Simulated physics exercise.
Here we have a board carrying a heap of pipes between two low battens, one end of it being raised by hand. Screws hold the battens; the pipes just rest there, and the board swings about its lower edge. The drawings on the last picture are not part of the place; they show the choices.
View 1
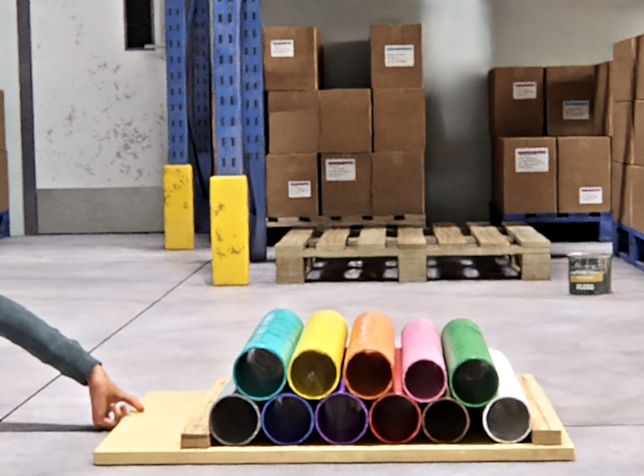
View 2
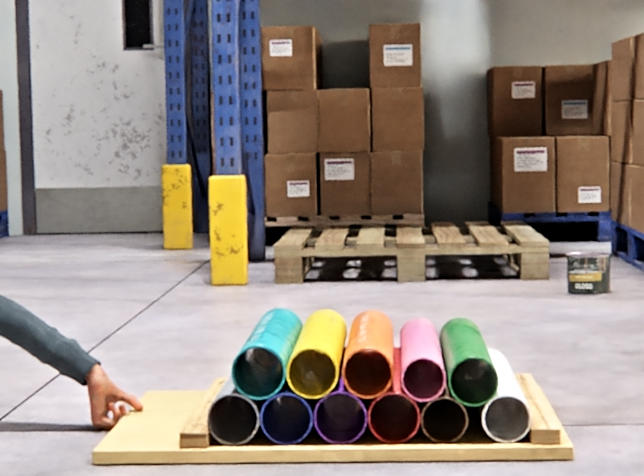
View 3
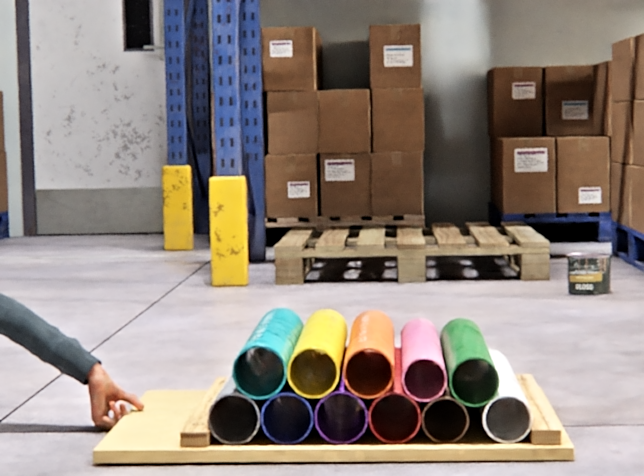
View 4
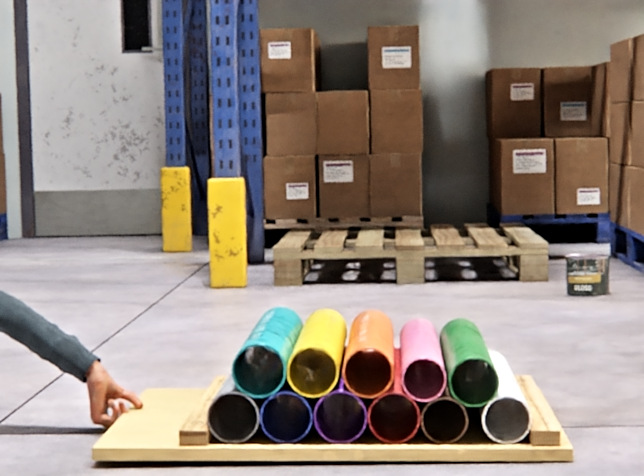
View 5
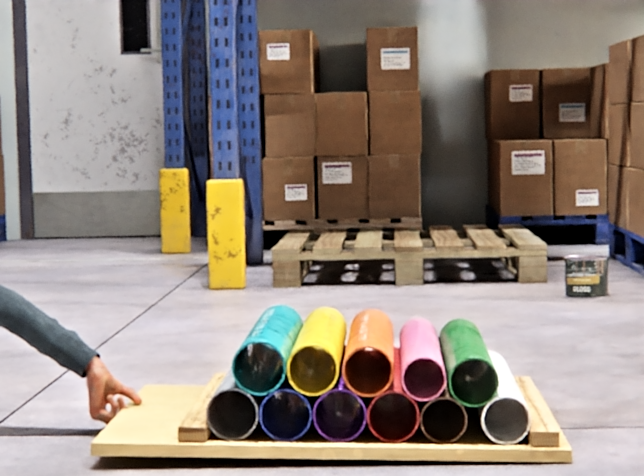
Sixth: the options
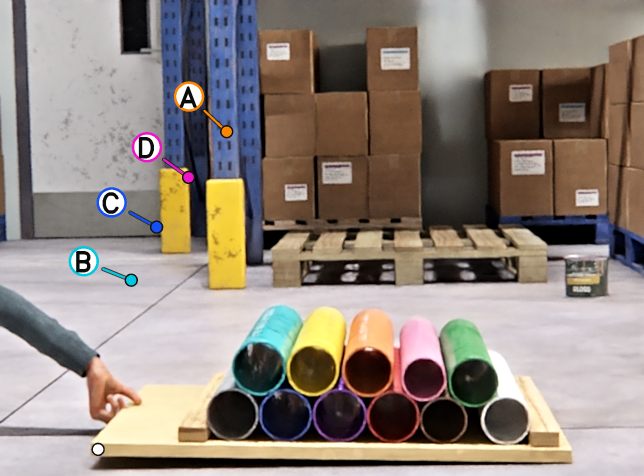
A hand in a dark sleeve at the left very slightly raises the near end of a pale wooden board on a warehouse floor, seen from the front at a low height. Turquoise, yellow, orange, pink and green pipes rest above grey, blue, purple, red, brown and white ones between battens, before stacked boxes and yellow-footed blue posts. The pipes stay together, and the view barely shifts.
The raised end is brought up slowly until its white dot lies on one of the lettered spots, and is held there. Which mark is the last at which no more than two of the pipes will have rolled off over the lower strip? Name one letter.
No higher than B.
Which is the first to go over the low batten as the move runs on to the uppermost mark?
First is the green one.
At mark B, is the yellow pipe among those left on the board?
Yes.
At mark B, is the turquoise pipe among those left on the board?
Yes.
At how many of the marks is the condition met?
One of the four.
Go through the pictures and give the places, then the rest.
In the first picture, brown pipe (446, 421); white pipe (508, 419); turquoise pipe (260, 373).
In the second picture, turquoise pipe (259, 372); orange pipe (368, 373).
In the third picture, board (338, 414); grey pipe (234, 418); blue pipe (287, 418); red pipe (395, 418).
In the fourth picture, board (337, 414); grey pipe (233, 417); blue pipe (286, 417).
In the fifth picture, board (335, 412); grey pipe (232, 414); blue pipe (286, 415).
On the marked copy, A at (227, 131); B at (132, 280); C at (156, 227); D at (189, 177); the white dot at (98, 450).
Taking B. A third of the way, board at 15°.
Two thirds of the way, board at 23°.
When it is over, board at 23°, none over the low batten.
As for the rest, A eleven over the low batten; C five over the low batten; D five over the low batten.
